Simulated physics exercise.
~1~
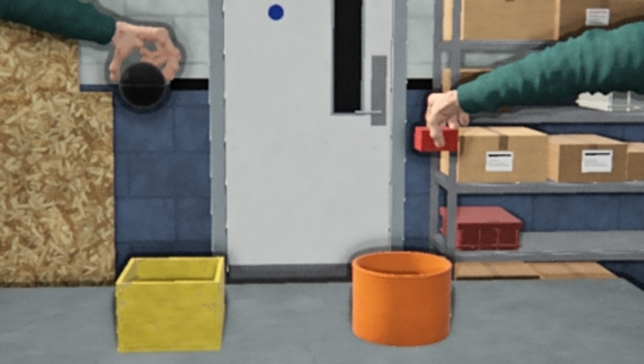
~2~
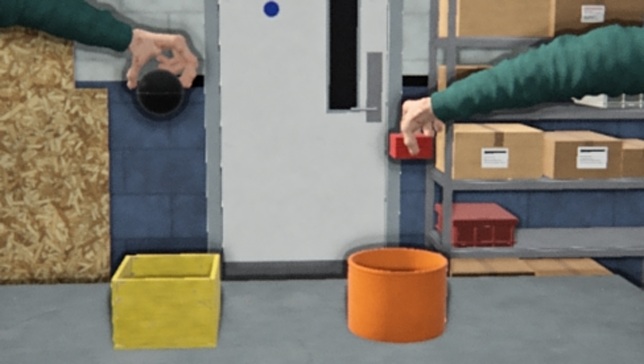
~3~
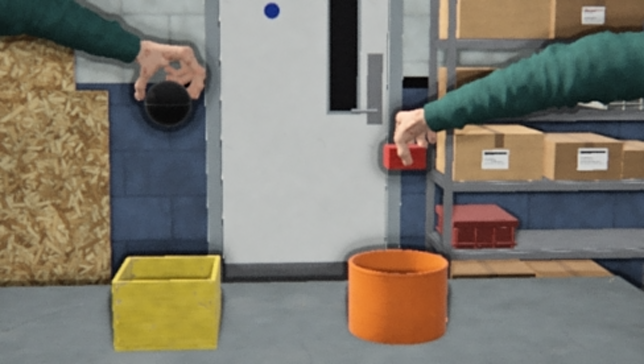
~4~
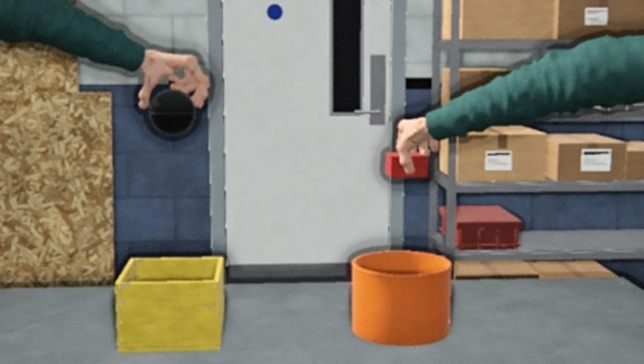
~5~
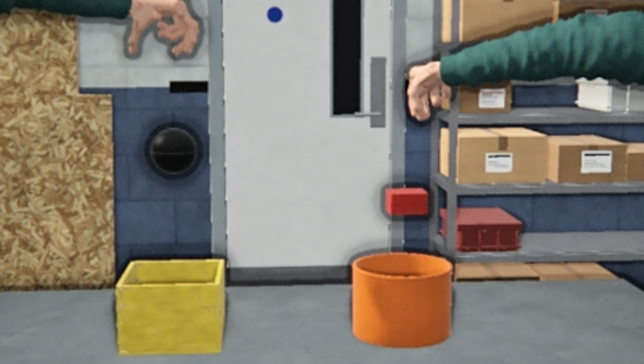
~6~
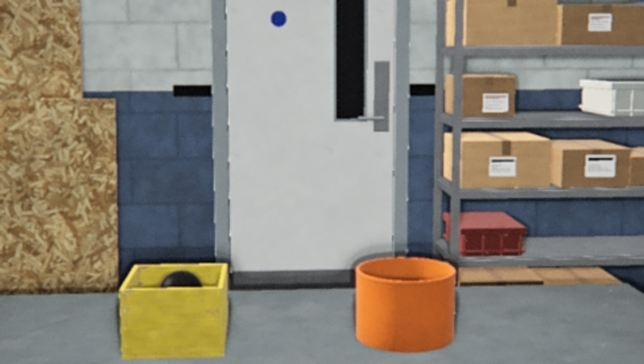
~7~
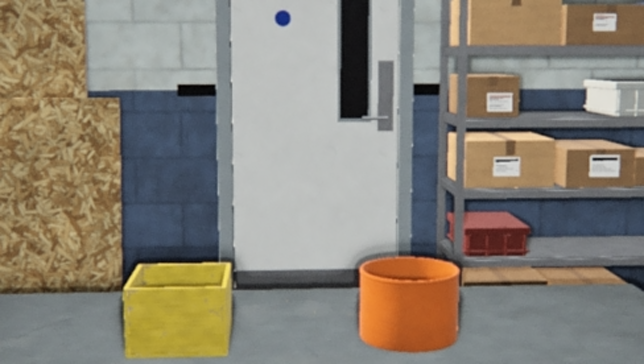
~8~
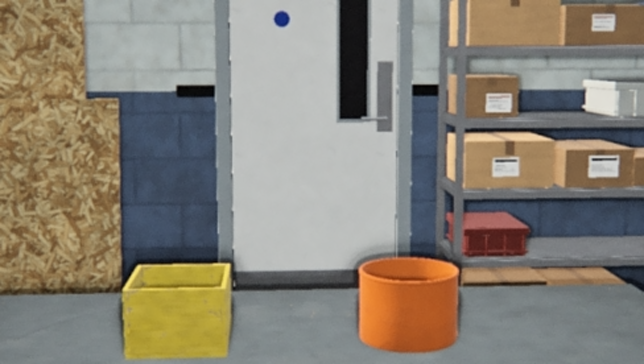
In a storeroom, two hands held a black ball and a red block in front of a door, moved them inward and slightly down, then let go, and the ball dropped into the yellow crate while the block fell into the orange bin.
